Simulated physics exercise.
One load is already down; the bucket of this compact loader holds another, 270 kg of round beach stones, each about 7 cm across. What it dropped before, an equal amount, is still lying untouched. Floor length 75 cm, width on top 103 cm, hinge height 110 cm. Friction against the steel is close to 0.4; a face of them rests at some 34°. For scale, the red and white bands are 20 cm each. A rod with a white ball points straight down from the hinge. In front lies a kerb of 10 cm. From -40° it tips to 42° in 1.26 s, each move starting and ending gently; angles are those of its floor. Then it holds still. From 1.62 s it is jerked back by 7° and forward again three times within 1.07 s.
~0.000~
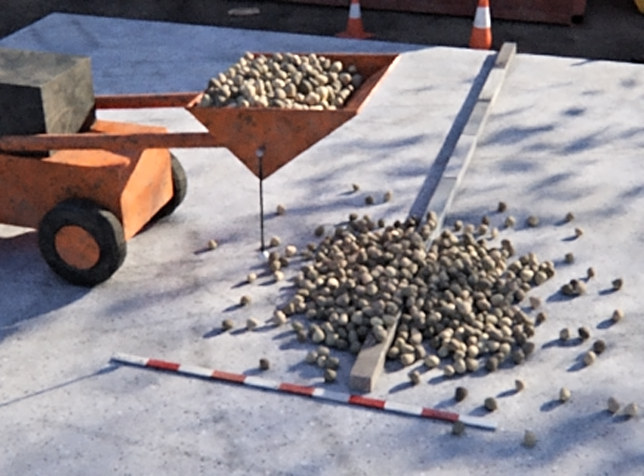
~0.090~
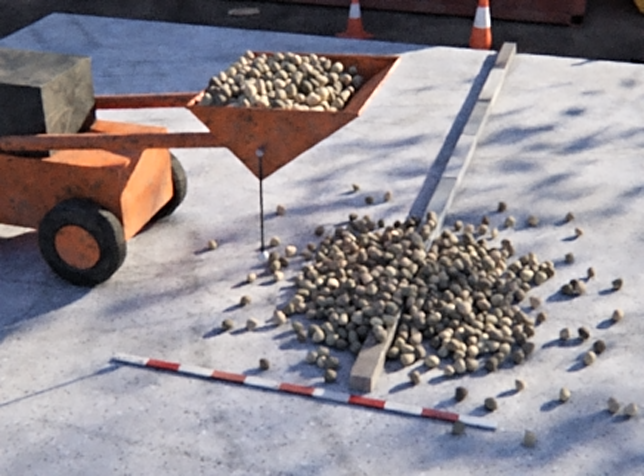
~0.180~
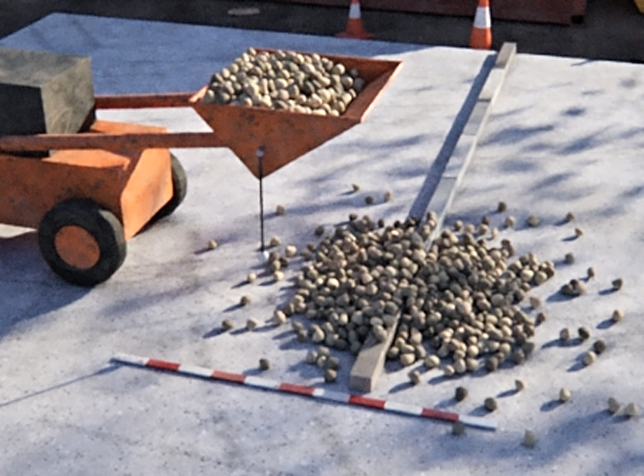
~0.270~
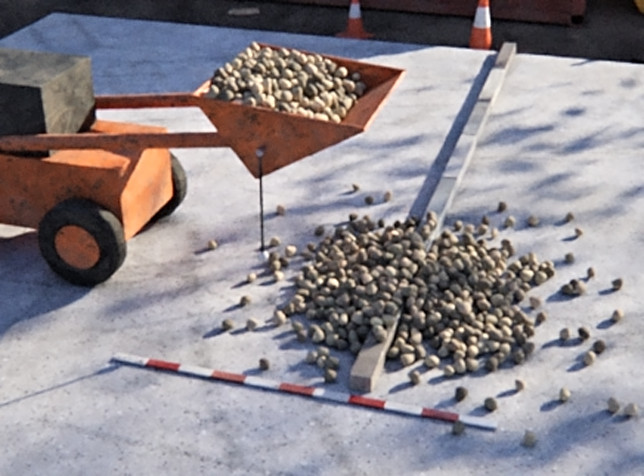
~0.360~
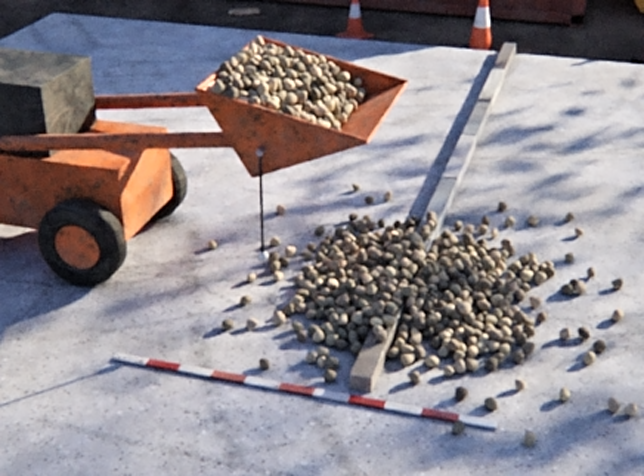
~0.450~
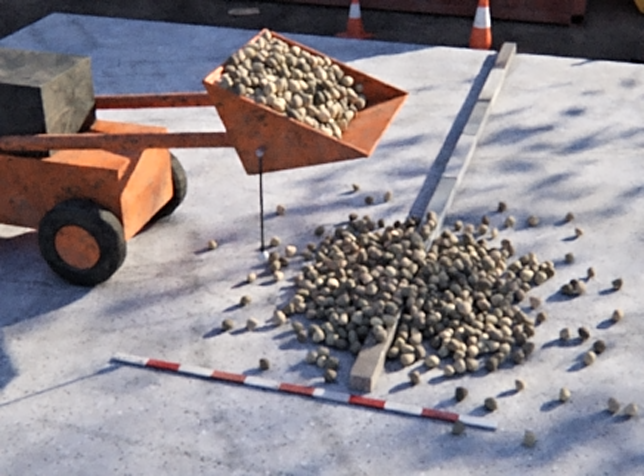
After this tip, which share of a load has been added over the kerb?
Roughly 58 per cent of a load more.
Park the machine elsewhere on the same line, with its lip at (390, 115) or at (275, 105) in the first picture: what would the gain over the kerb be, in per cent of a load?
First some 90, then 5 per cent.
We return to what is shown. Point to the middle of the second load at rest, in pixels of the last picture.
Near (423, 275).
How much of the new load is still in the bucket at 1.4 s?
Roughly 30 per cent is still inside.
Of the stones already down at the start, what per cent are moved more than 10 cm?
About 15 per cent.
After 0.9 s the floor is at 29°; in per cent of one load, 98 in the bucket, 55 on this side of the kerb, 47 over the kerb; the foremost stones are at (636, 337).
After 1.4 s the floor is at 42°; in per cent of one load, 29 in the bucket, 111 on this side of the kerb, 60 over the kerb; the foremost stones are at (636, 337).
After 3.1 s the floor is at 42°; in per cent of one load, 0 in the bucket, 95 on this side of the kerb, 105 over the kerb; the foremost stones are past the picture's edge.
After 5.6 s the floor is at 42°; in per cent of one load, 0 in the bucket, 95 on this side of the kerb, 105 over the kerb; the foremost stones are past the picture's edge. Net gain over the kerb, 58.
